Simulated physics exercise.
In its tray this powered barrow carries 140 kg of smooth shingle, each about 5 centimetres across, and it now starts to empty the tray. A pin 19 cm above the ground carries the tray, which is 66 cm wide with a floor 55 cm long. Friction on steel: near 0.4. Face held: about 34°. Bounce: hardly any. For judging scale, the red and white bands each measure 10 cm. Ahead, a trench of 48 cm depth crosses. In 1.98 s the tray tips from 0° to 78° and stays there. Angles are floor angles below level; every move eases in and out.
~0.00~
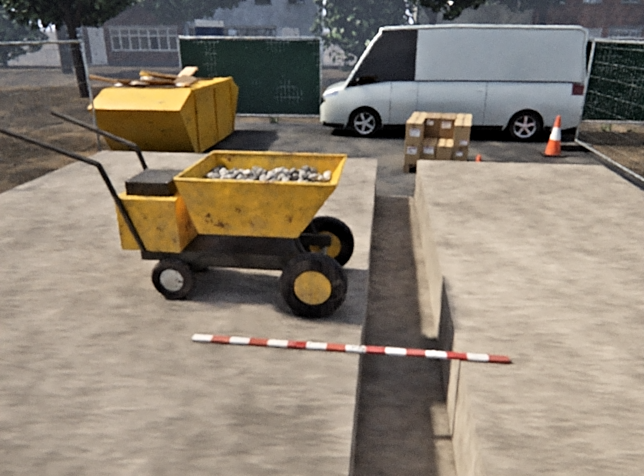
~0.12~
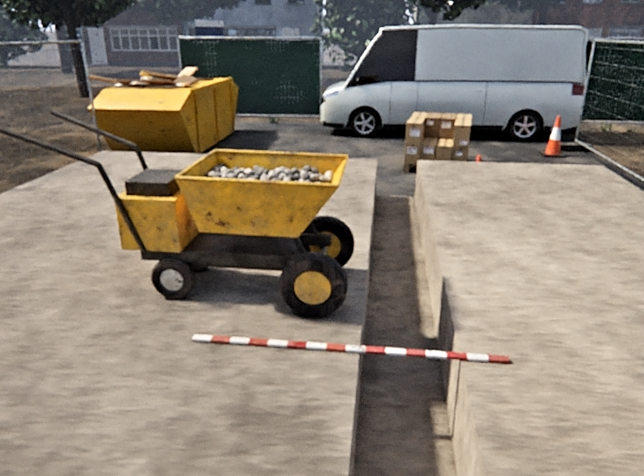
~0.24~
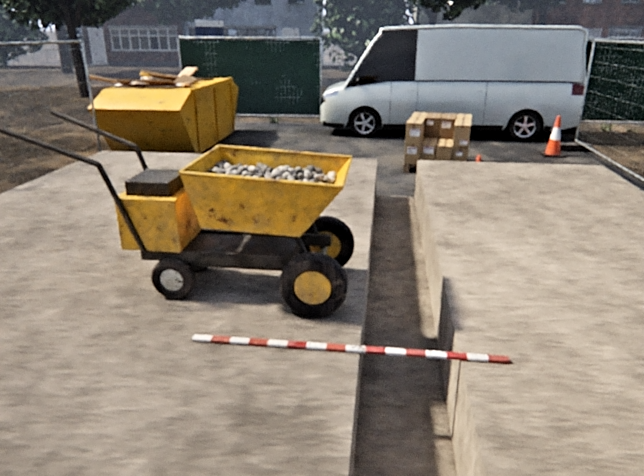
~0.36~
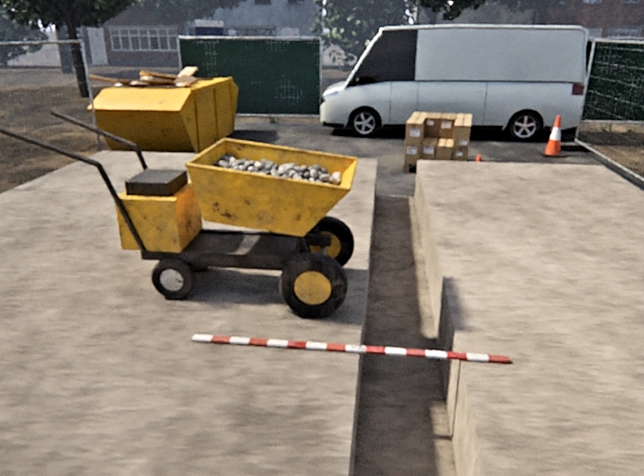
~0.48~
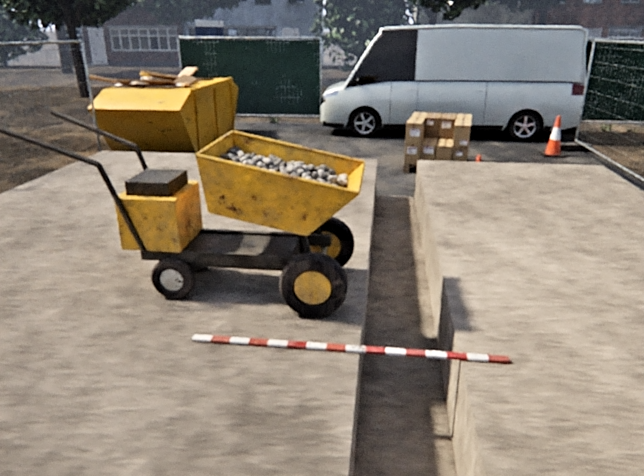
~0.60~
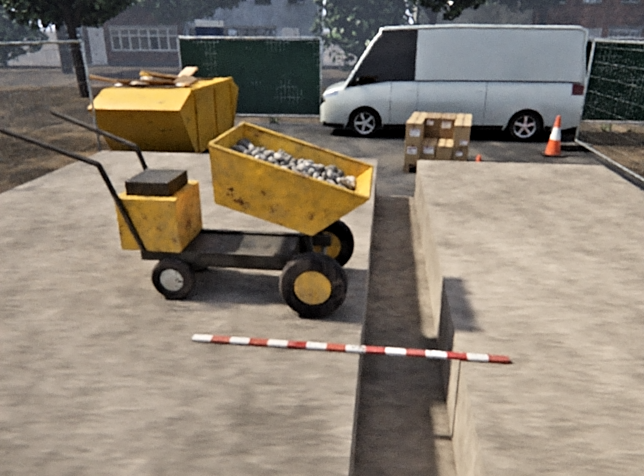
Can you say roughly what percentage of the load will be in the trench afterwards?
Roughly 48 per cent, I would say.
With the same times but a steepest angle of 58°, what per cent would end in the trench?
Some 45% would finish there.
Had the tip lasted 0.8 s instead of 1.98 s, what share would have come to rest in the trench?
30 per cent.
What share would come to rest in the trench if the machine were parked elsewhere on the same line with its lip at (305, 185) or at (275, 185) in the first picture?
I'd expect close to 90 per cent at the first and 100 per cent at the second.
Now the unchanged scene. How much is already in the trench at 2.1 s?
Some 30 per cent.
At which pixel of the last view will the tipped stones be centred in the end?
(455, 295).
After 1.5 s the floor is at 66°; 96 % in the tray, 4 % in the trench; the foremost stones are at (446, 305).
After 2.1 s the floor is at 78°; 27 % in the tray, 28 % in the trench, 46 % past the trench; the foremost stones are at (566, 301).
After 2.4 s the floor is at 78°; 7 % in the tray, 39 % in the trench, 54 % past the trench; the foremost stones are at (616, 305).
After 4.4 s the floor is at 78°; 0 % in the tray, 48 % in the trench, 52 % past the trench; the foremost stones are at (635, 302).
